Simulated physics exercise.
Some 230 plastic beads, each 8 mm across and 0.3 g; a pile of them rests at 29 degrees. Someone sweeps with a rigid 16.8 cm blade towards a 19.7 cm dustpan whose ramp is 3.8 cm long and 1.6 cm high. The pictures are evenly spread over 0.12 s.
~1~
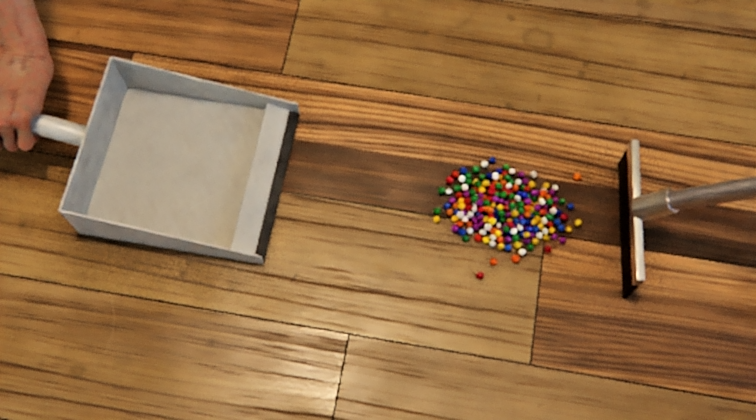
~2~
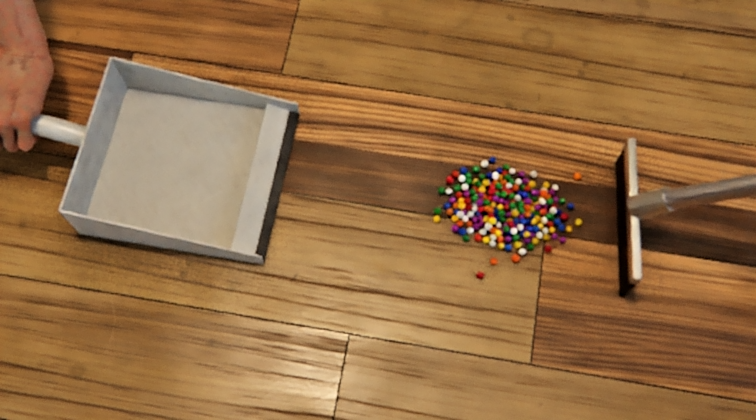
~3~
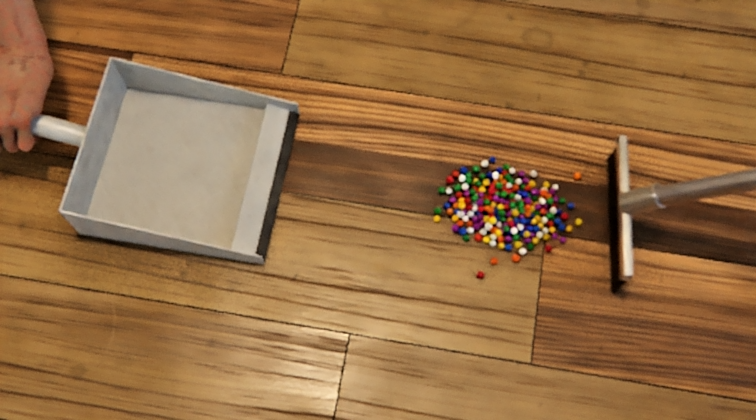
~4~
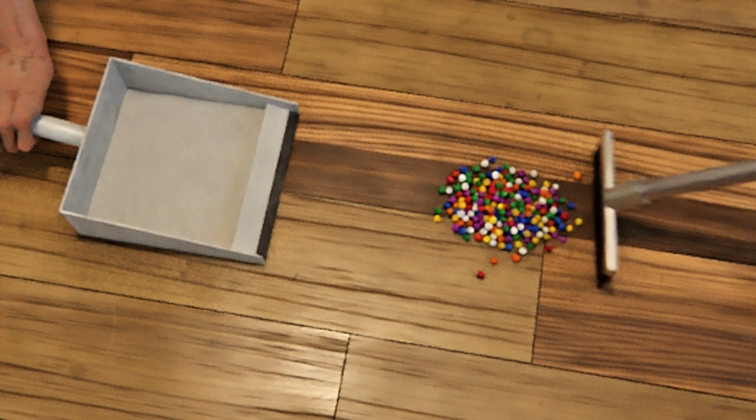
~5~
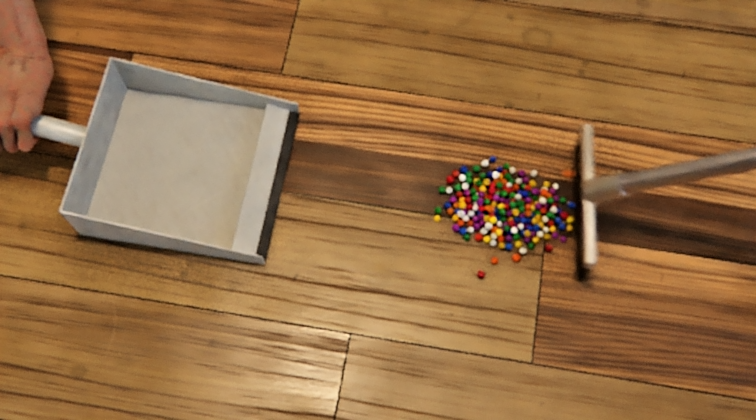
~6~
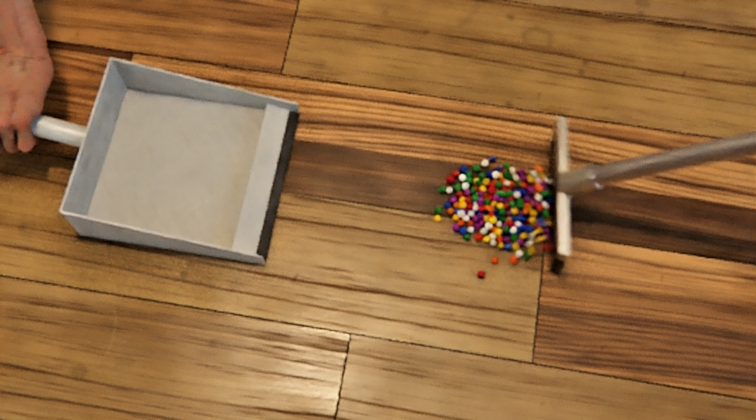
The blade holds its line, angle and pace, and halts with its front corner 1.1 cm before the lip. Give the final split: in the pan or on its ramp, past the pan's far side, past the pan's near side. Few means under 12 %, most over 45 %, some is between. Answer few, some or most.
Pan: Some, far side: Some, near side: Some.
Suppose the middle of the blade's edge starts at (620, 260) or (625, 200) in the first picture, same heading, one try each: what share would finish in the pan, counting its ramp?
Some 35 and 20 per cent.
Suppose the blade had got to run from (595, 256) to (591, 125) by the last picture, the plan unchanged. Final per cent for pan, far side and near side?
Pan 0, far 25, near 5.
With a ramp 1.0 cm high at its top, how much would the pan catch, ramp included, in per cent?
Then about 30 per cent.
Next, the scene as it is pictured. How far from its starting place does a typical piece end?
Some 32 cm.
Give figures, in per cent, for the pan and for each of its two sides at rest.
Pan 30, far side 20, near side 20.
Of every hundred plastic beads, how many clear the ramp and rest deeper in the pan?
Roughly 20 per cent.
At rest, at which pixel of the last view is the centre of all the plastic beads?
Around (270, 172).
Then, 0.13 s after the last picture, middle of the blade 16 cm from the lip; 0 % over the lip, far side 10 %, near side 5 %.
Then, 0.22 s after the last picture, middle of the blade 5 cm from the lip; 0 % over the lip, far side 15 %, near side 10 %.
Then, 0.44 s after the last picture, middle of the blade 2 cm from the lip; 35 % over the lip, far side 20 %, near side 20 %.
In the end, pan 30 %, far side 20 %, near side 20 %, in front of the lip or behind the blade 35 %.
